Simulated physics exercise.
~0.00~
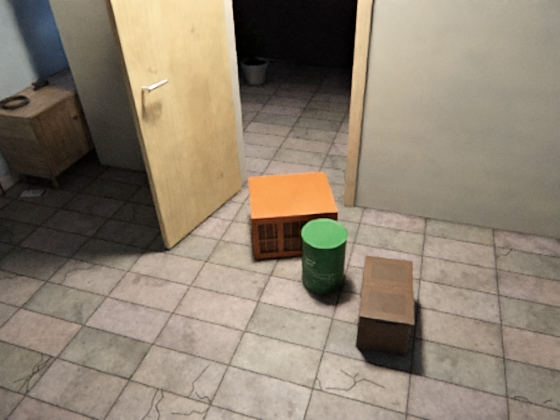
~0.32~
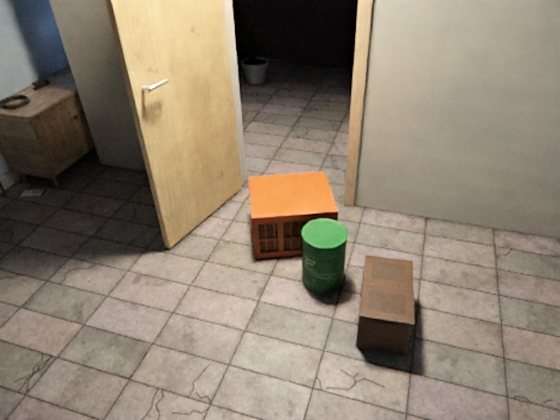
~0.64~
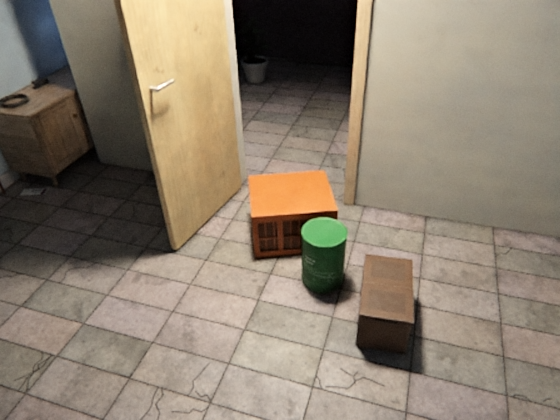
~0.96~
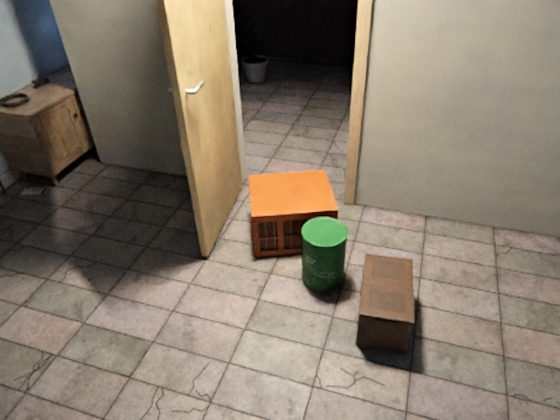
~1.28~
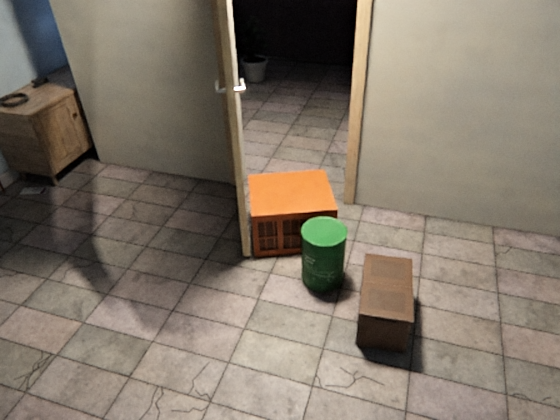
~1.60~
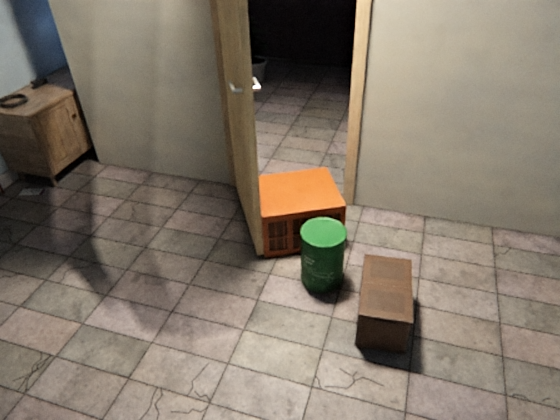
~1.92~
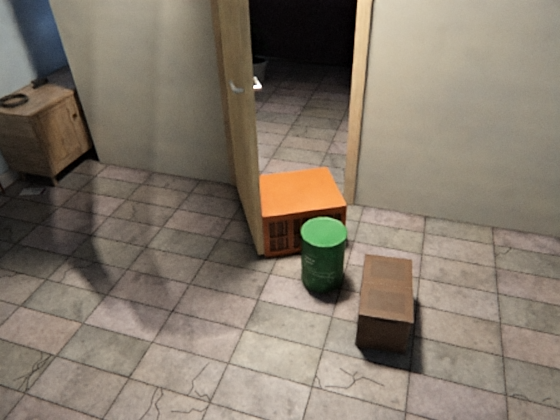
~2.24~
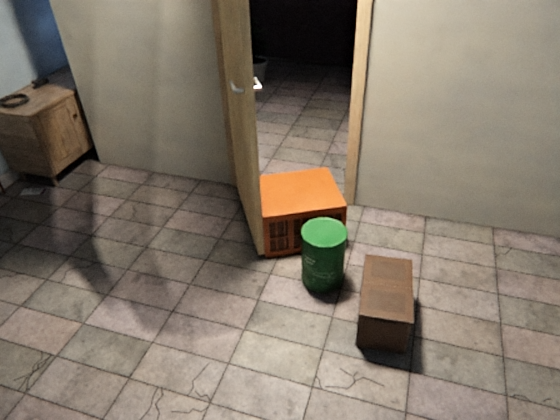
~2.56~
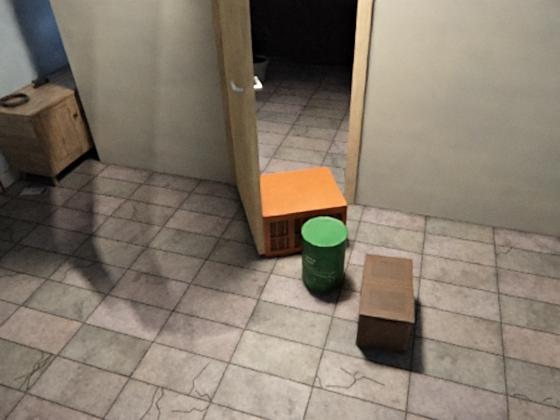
A pale wooden door swung partway toward its frame, met the orange chest on the tiled floor and nudged it slightly, then stopped still open, with the chest against it and the green pail and brown box where they had been.
